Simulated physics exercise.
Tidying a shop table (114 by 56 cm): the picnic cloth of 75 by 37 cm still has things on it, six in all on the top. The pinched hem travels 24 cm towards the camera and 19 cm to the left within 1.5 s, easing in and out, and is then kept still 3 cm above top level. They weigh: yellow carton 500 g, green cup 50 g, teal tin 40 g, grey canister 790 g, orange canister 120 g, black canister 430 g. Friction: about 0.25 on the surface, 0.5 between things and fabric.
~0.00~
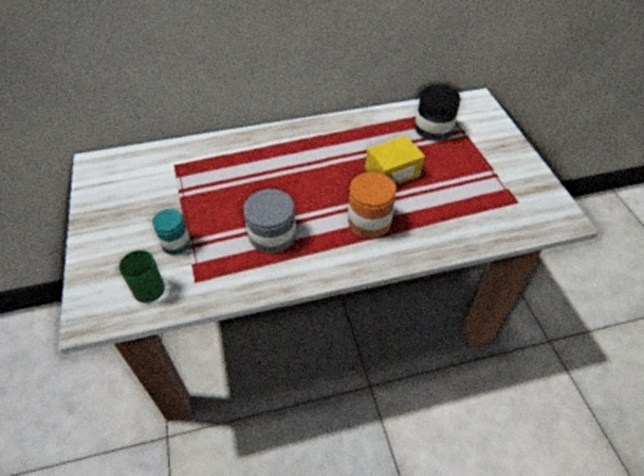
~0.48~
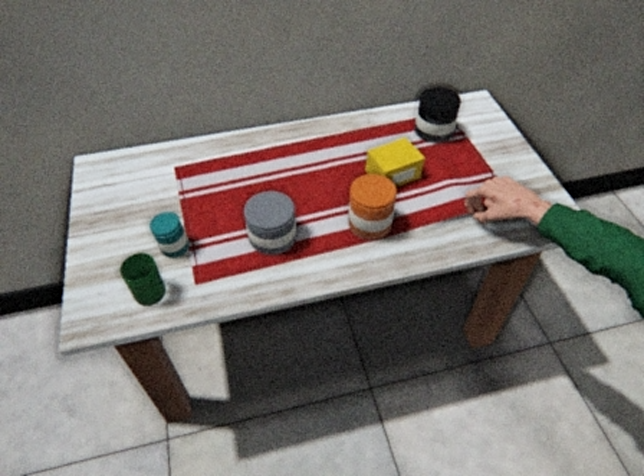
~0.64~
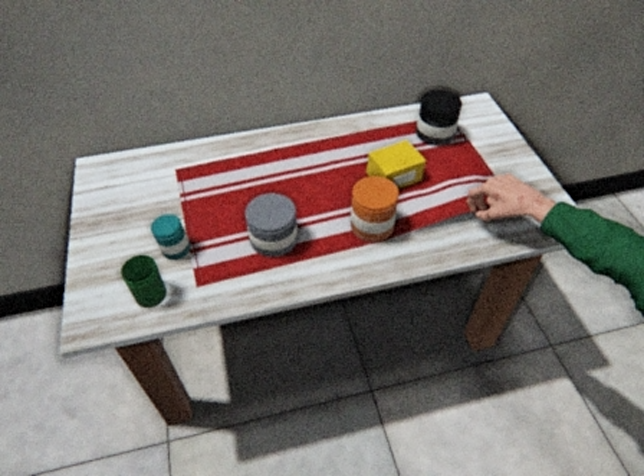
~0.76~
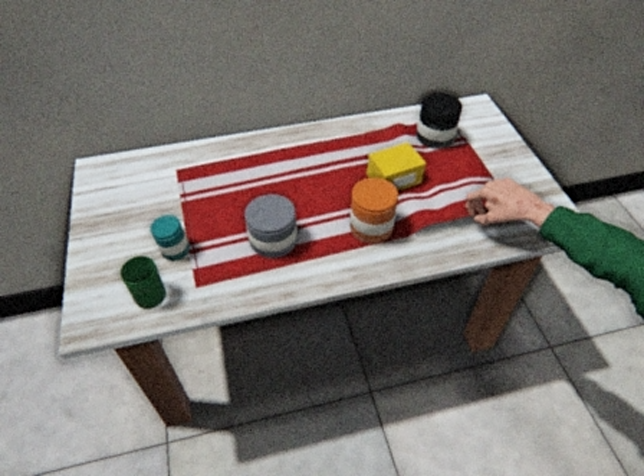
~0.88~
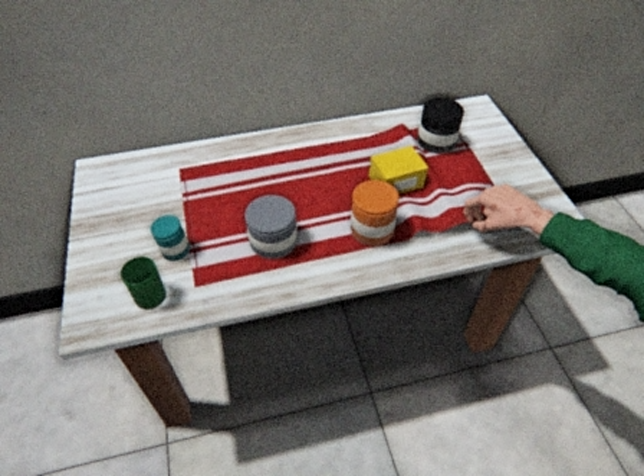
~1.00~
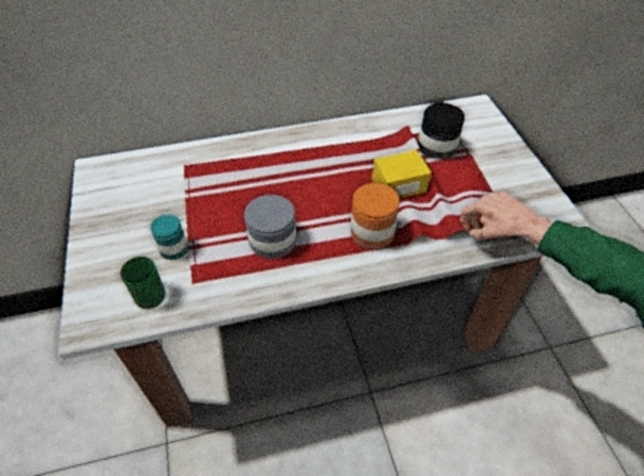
A white wooden table stands on pale floor tiles against a grey wall, seen from above at a slight tilt by a nearly still camera. On and around a red-and-white striped cloth sit a green cup and teal tin at left, grey and orange canisters centrally, and a yellow carton and black canister toward the right. A green-sleeved hand enters from the right, pinches the cloth's edge and drags it slightly nearer and leftward, wrinkling it as the yellow carton and black canister shift slightly nearer.
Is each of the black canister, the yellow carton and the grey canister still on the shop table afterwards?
The black canister remains up there, the yellow carton stays on, the grey canister keeps to the top.
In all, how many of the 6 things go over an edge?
1 of them.
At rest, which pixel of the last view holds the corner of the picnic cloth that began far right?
At about (520, 224).
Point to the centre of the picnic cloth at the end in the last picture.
Near (359, 234).
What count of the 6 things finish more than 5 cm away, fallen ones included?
I count 4.
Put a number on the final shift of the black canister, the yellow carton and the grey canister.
About: Black canister 35 cm, yellow carton 25 cm, grey canister 2 cm.
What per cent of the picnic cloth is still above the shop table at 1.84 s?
Some 85 per cent of it.
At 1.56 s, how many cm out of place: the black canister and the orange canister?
About: Black canister 25 cm, orange canister 10 cm.
At 1.3 s, 100 % of the picnic cloth is still over the top; black canister 13 cm off its start, yellow carton 9 cm off its start, orange canister 5 cm off its start.
At 1.6 s, 90 % of the picnic cloth is still over the top; black canister 23 cm off its start, yellow carton 16 cm off its start, grey canister 2 cm off its start.
At 1.8 s, 85 % of the picnic cloth is still over the top; black canister 32 cm off its start at (490, 193), yellow carton 22 cm off its start at (419, 227), grey canister 2 cm off its start at (258, 214).
At 2.1 s, 80 % of the picnic cloth is still over the top; black canister 36 cm off its start, yellow carton 24 cm off its start, grey canister 3 cm off its start.
At 3.7 s, 80 % of the picnic cloth is still over the top; black canister 36 cm off its start at (494, 205), yellow carton 24 cm off its start at (418, 237), grey canister 3 cm off its start at (257, 214), orange canister over the edge.
